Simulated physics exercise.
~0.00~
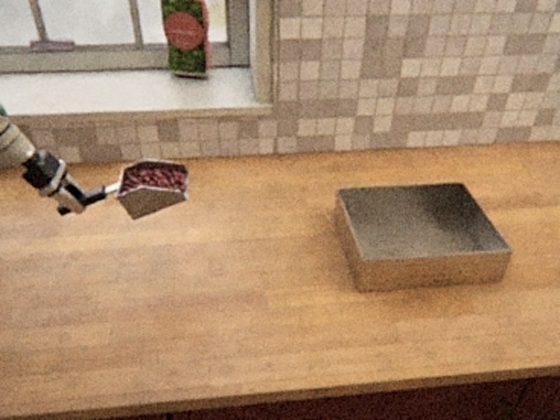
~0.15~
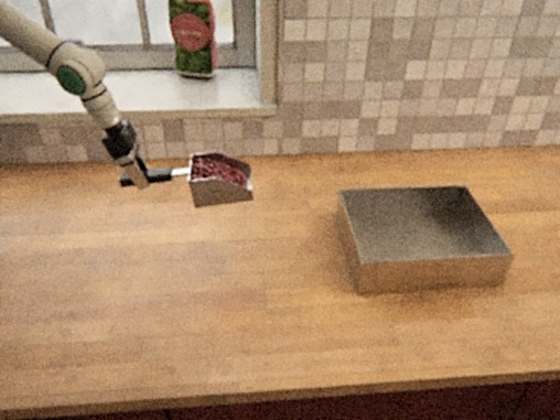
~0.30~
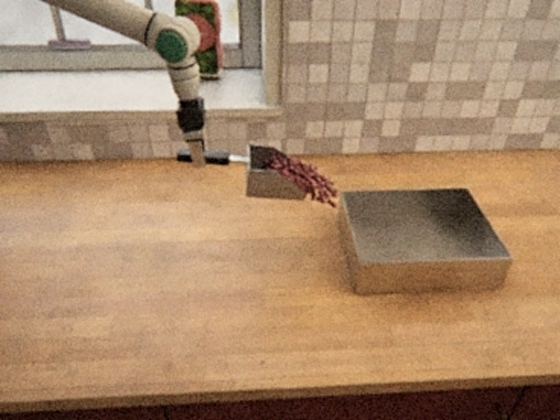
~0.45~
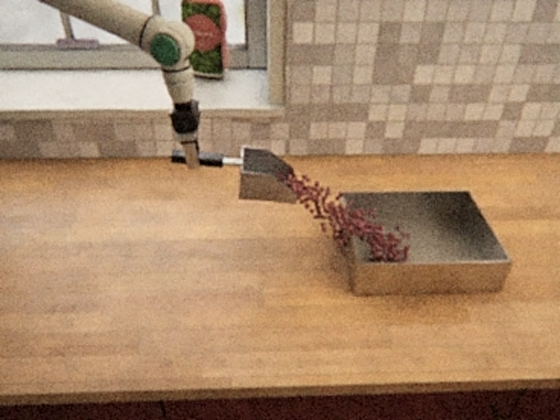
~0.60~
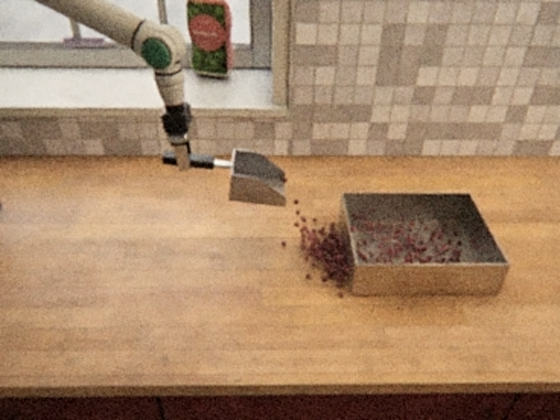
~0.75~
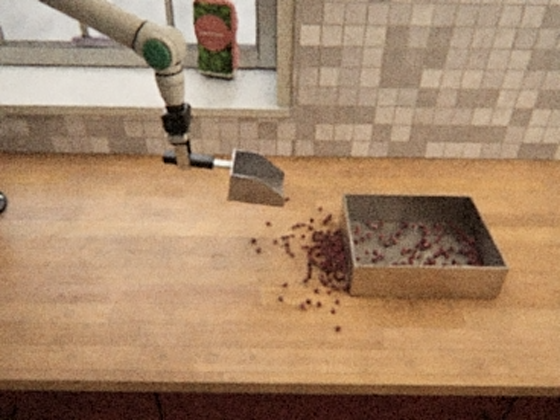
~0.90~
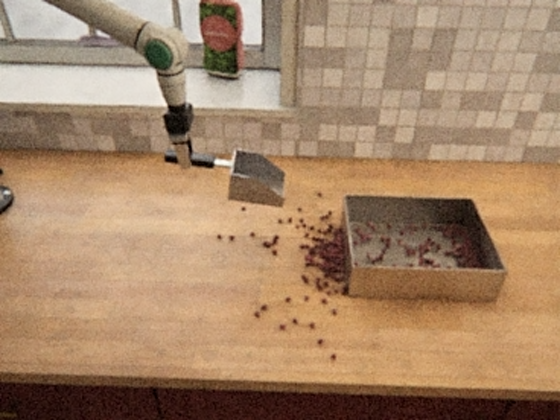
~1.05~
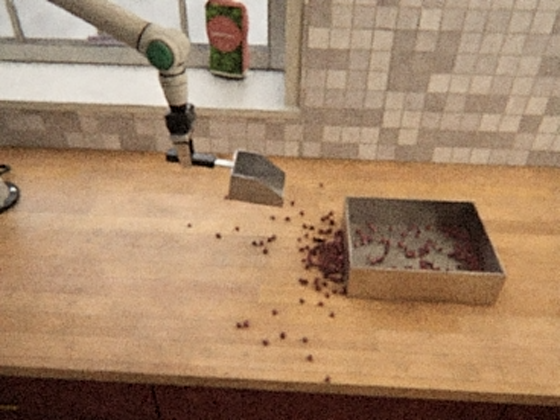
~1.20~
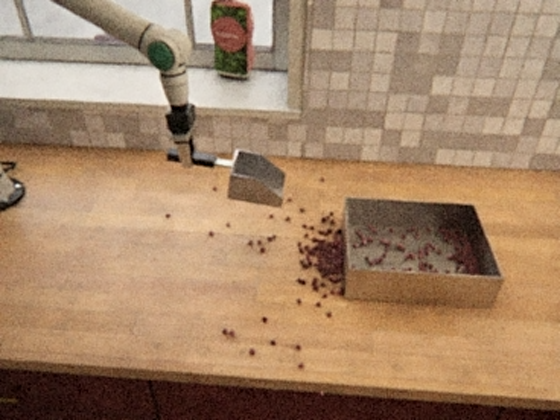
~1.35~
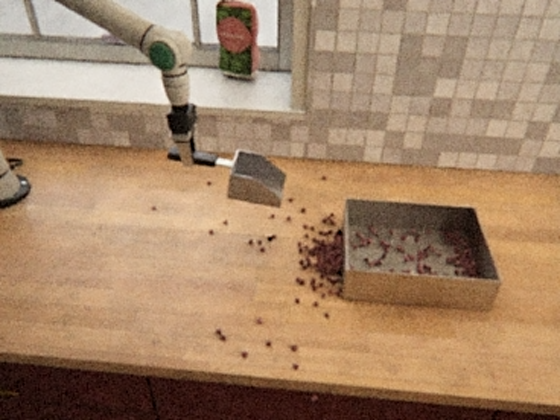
On a wooden kitchen counter, a robot arm moves a scoop right and tips out dark red beads, half missing the metal bin.
